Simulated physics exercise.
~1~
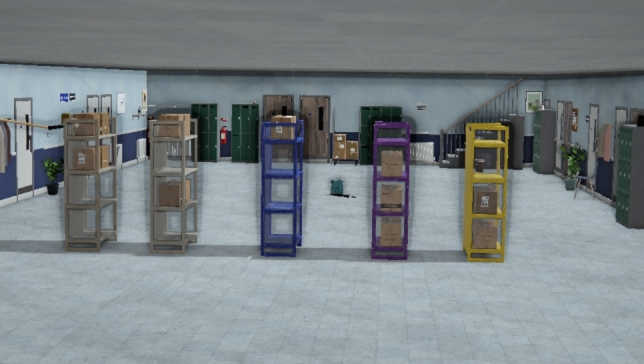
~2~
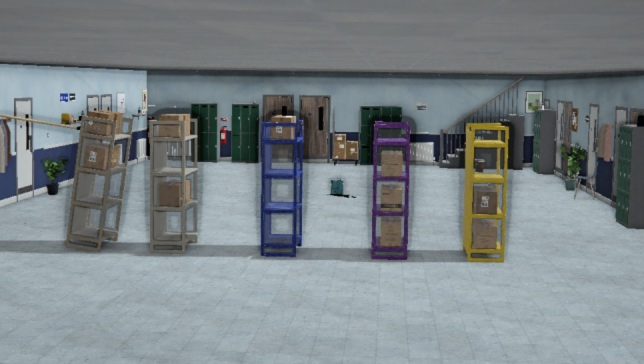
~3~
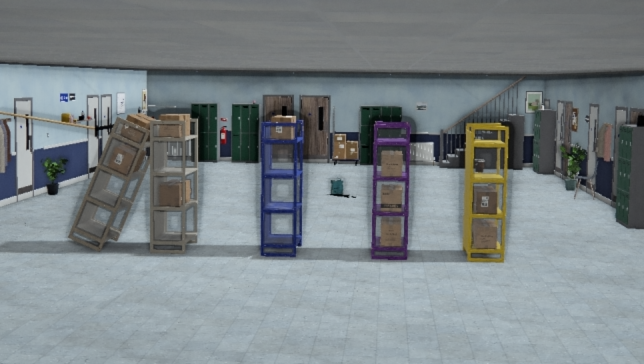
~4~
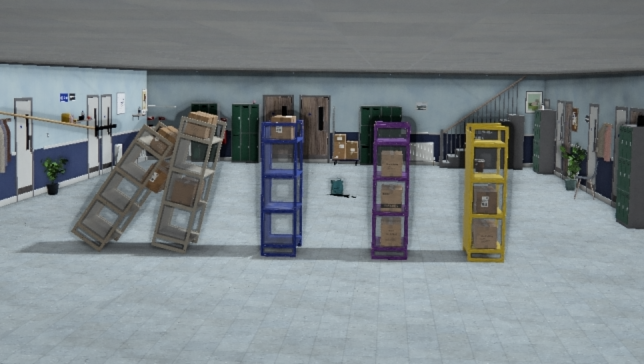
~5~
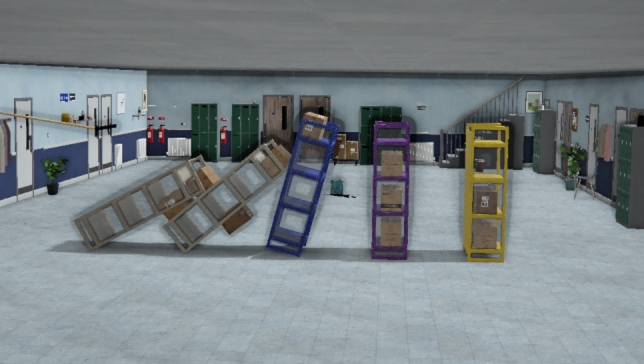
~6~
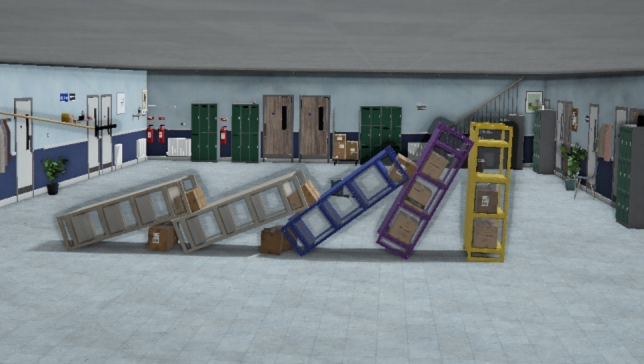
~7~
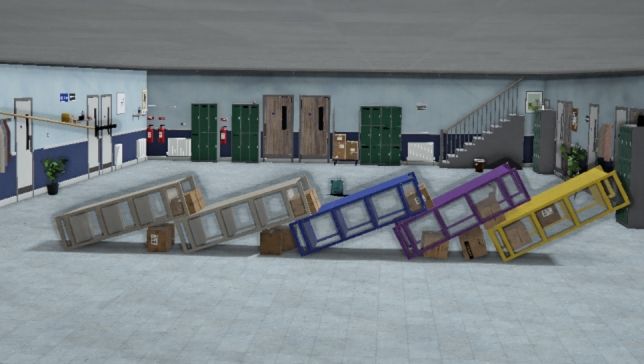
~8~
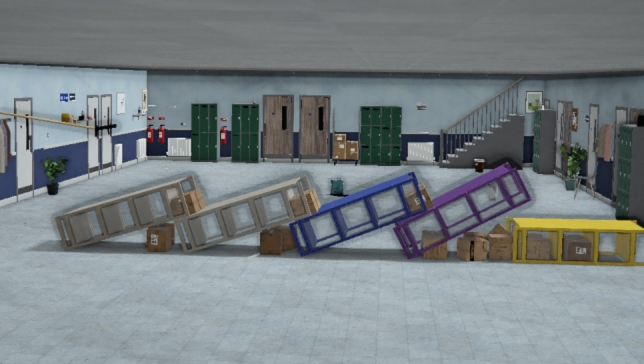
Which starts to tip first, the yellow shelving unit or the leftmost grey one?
The leftmost grey unit starts to tip first. The yellow unit stays upright until the others have toppled toward it.
Five shelving units topple rightward one after another, spilling boxes, until the yellow one lies flat.
